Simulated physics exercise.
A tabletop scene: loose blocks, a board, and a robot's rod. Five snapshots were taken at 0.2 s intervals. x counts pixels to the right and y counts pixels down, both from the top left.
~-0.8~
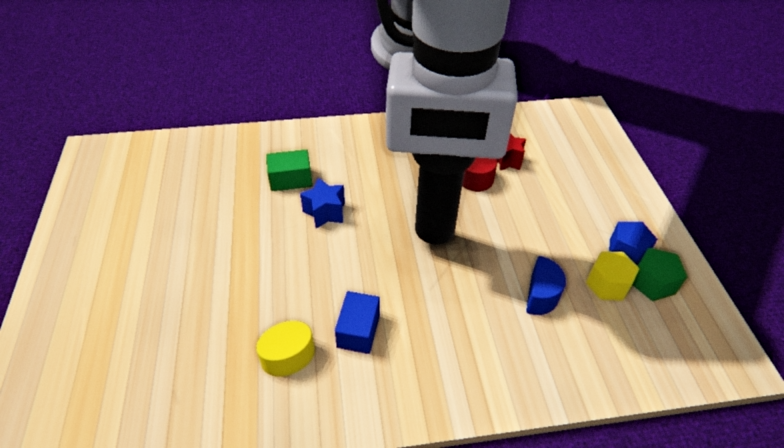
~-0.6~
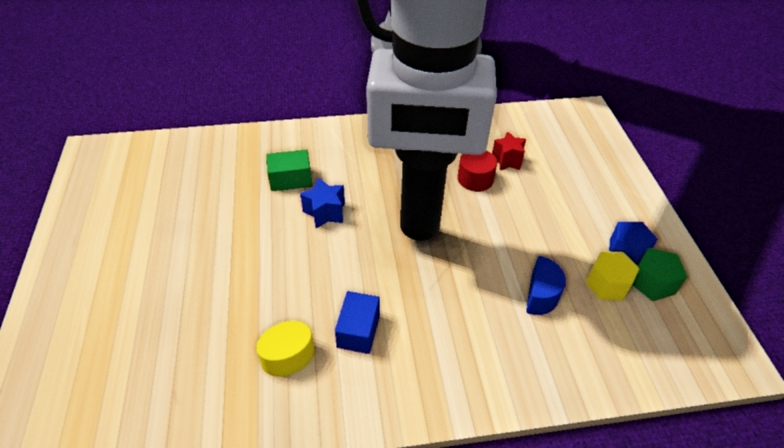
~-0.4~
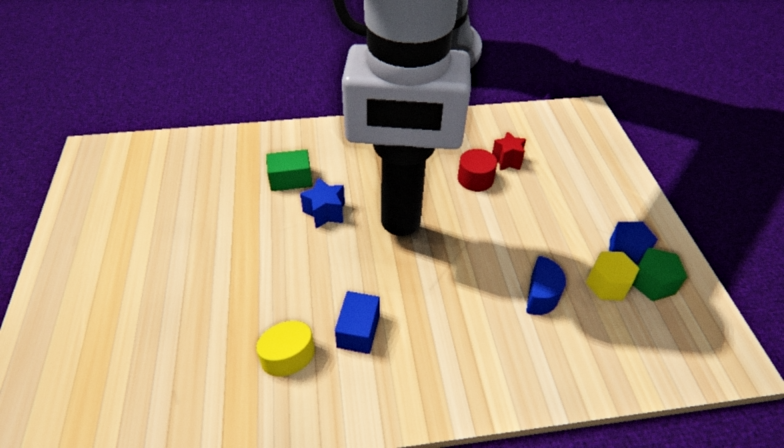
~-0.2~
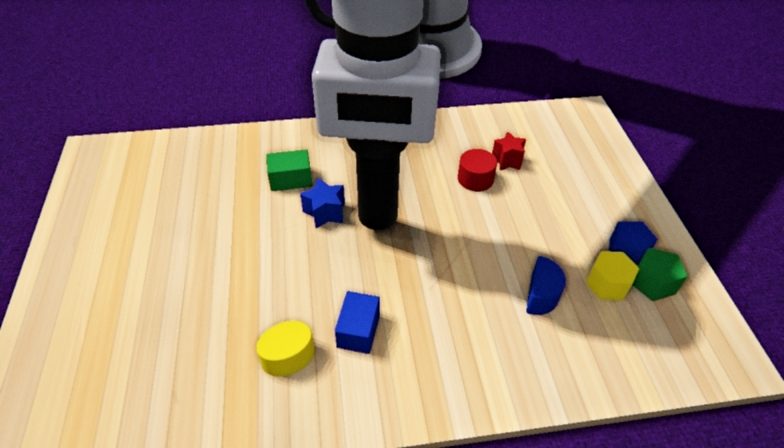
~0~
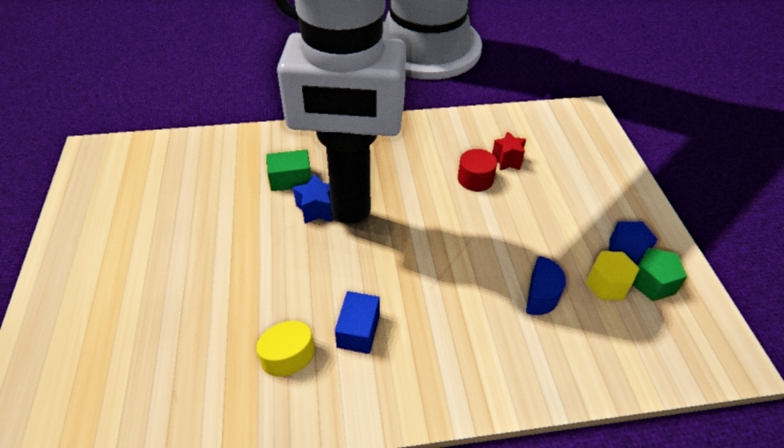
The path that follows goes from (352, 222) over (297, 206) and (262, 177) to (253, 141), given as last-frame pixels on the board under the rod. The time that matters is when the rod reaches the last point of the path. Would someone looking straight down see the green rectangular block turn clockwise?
Short answer: Yes.
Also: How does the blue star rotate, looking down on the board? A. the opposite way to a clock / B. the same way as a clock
Choice A: The opposite way to a clock.
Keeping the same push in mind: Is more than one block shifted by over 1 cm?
Yes.
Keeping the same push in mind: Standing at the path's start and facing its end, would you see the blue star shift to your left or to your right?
Displaced left.
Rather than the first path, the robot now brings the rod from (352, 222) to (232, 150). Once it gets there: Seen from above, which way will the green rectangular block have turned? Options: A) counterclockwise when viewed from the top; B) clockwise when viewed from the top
B
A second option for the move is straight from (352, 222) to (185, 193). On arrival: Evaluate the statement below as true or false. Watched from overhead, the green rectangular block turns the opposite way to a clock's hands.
False.
What follows on the original path. One third of the way, rod (295, 194); green rectangular block (277, 148); blue star (269, 172), turned 30° clockwise.
Two thirds of the way, rod (259, 163); green rectangular block (273, 136), turned 35° clockwise; blue star (229, 149).
At the end, rod (250, 129); green rectangular block (280, 116), turned 80° clockwise; blue star (216, 137), turned 40° anticlockwise.
